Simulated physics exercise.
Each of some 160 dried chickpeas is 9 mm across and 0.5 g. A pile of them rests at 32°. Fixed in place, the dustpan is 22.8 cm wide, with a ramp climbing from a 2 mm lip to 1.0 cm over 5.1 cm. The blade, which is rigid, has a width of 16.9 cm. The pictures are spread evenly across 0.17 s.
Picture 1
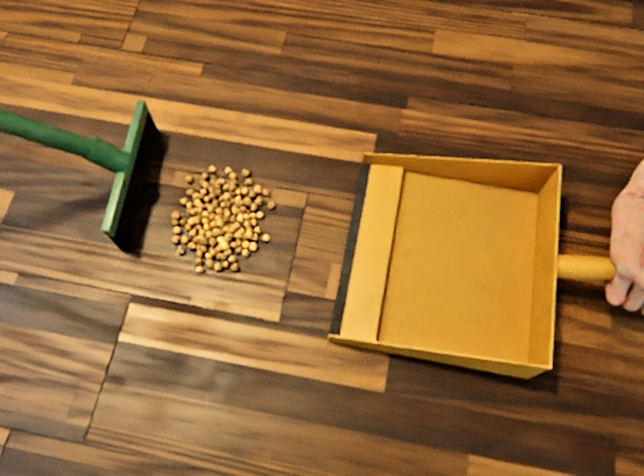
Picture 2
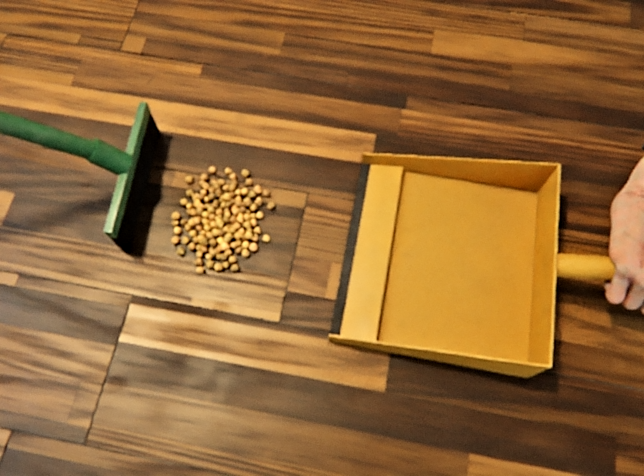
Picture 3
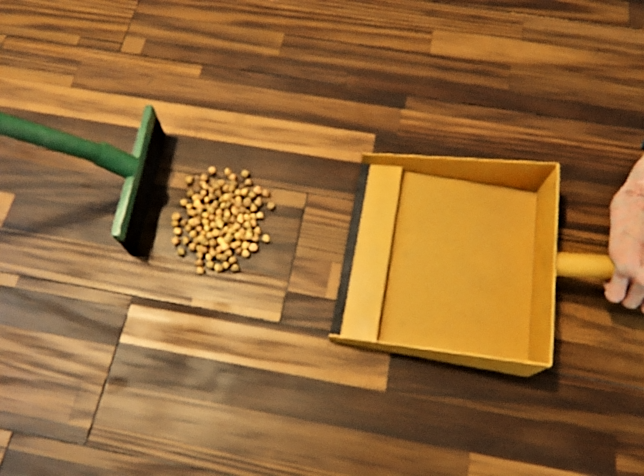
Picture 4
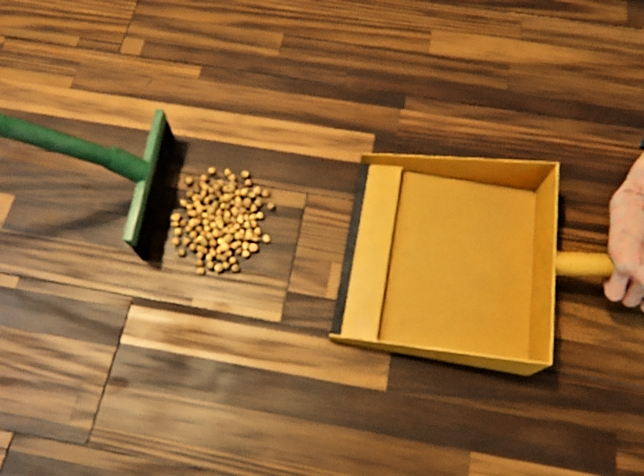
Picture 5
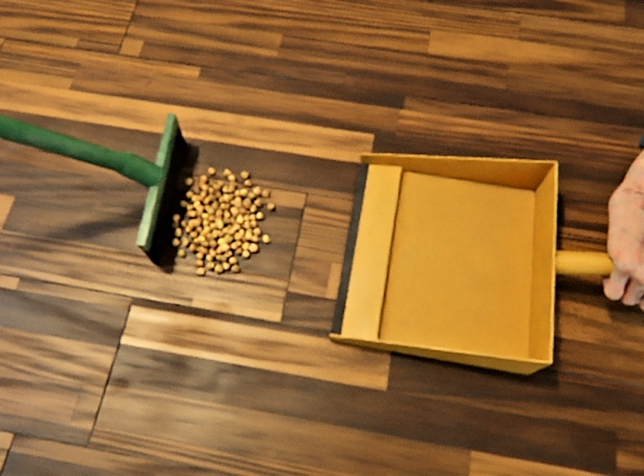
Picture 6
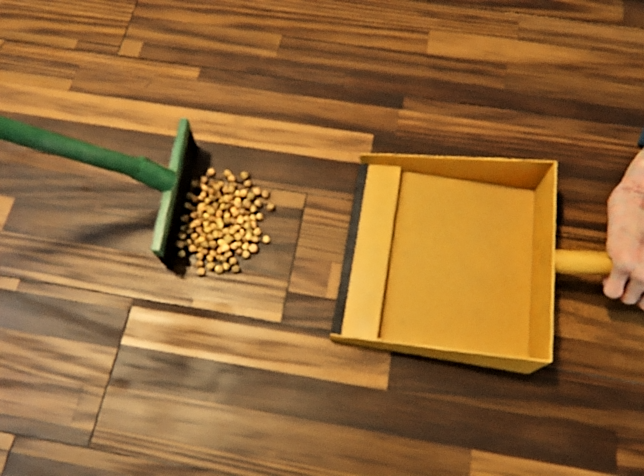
The clip shows a green blade on a handle sliding slowly rightward across a wooden floor until it meets the left edge of a small pile of dried chickpeas, while a hand holds a yellow dustpan still at right.
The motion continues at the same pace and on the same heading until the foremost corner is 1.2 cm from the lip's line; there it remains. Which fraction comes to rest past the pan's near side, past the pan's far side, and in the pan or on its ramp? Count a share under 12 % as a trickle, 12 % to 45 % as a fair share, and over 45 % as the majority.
My prediction: Past the pan's near side: A sprinkling, past the pan's far side: A sprinkling, in the pan or on its ramp: The main body.
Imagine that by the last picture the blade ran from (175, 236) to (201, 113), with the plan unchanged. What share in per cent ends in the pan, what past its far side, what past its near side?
That ends as pan 45, far 5, and near 0.
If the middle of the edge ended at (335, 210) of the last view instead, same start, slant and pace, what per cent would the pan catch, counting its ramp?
Share caught: Approx. 50 %.
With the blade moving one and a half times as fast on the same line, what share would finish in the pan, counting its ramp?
About 55 %.
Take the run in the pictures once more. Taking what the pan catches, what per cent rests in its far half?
I'd say near 40 per cent.
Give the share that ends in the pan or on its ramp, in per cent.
Roughly 50 per cent.
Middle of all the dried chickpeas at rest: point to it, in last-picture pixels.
Est. centre at rest: (349, 248) px.
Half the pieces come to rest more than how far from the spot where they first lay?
That distance is close to 16 cm.
Then, 0.21 s after the last picture, middle of the blade 11 cm from the lip; 0 % over the lip, far side 0 %, near side 0 %.
Then, 0.34 s after the last picture, middle of the blade 5 cm from the lip; 0 % over the lip, far side 0 %, near side 0 %.
Then, 0.61 s after the last picture, middle of the blade 2 cm from the lip; 55 % over the lip, far side 0 %, near side 5 %.
In the end, near side 5 %, far side 0 %, pan 50 %, in front of the lip or behind the blade 45 %.
